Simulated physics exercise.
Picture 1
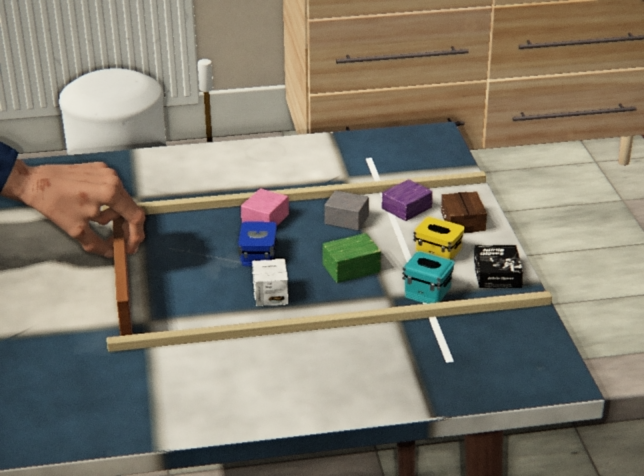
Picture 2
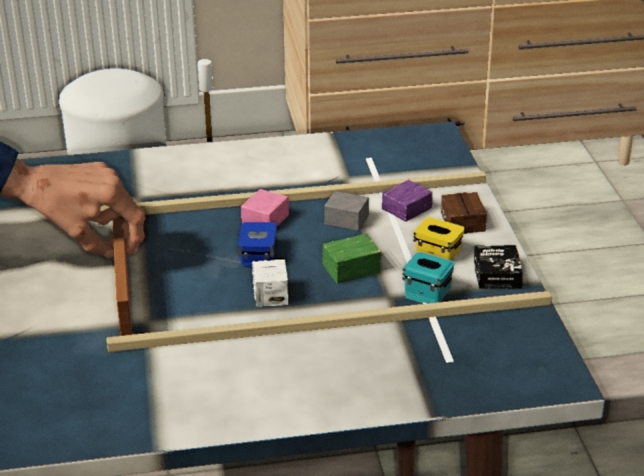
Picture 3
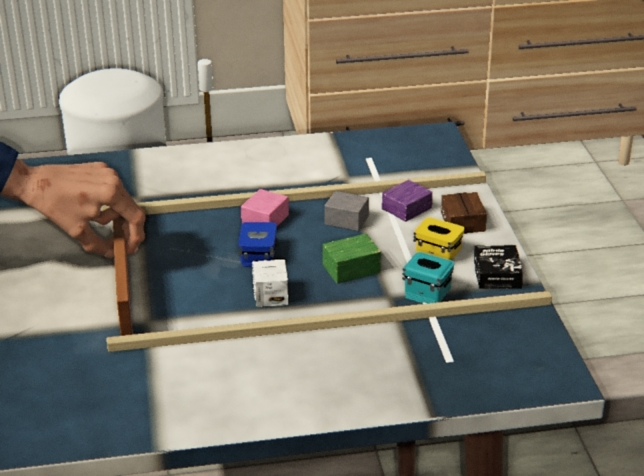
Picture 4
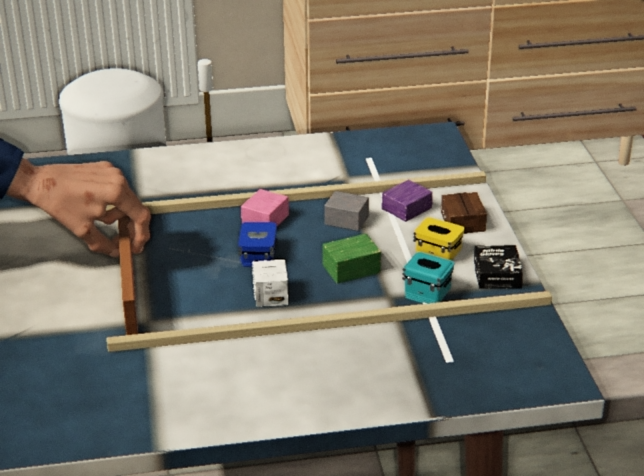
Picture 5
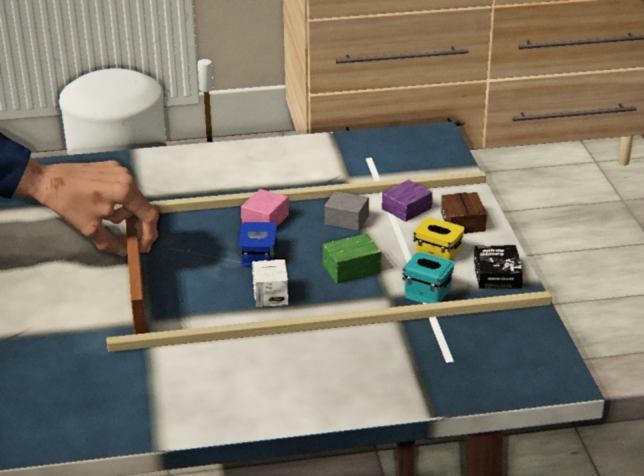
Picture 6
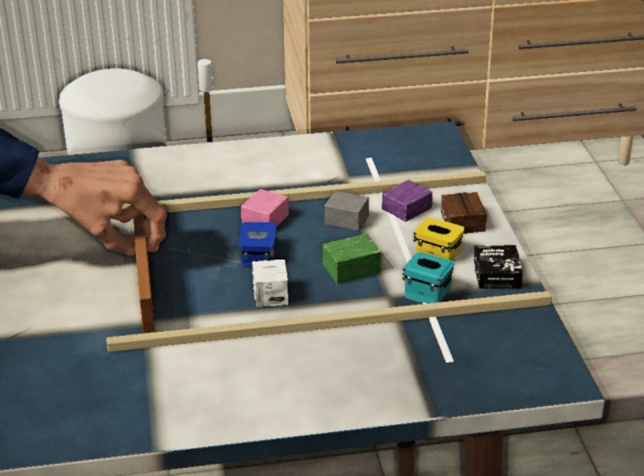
On a table, a hand slides a brown board slightly right toward scattered, unmoving small boxes.
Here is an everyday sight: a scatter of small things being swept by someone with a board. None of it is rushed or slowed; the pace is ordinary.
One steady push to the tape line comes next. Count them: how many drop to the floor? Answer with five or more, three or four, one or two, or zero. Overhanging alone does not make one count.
The count that falls is zero.
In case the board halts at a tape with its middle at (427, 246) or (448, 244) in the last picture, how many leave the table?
In order, 0 then 2.
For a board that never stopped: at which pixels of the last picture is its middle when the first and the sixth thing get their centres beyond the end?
I'd put the first at about (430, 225) and the next at about (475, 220).
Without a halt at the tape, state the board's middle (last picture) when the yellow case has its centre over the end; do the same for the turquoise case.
Yellow case over the end: About (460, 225). Turquoise case over the end: About (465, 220).
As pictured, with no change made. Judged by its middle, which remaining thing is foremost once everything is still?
Result: Black box.
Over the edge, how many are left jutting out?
You'd get 1.
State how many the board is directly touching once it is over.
The count in contact is 4.
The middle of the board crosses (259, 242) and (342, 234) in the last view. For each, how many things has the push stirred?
I make it 3 at the first spot and 5 at the other.
Soon after, none off yet; black box at rest near (498, 266); brown box at rest near (463, 213); yellow case at rest near (439, 241).
In the end, the number that fall off is zero.
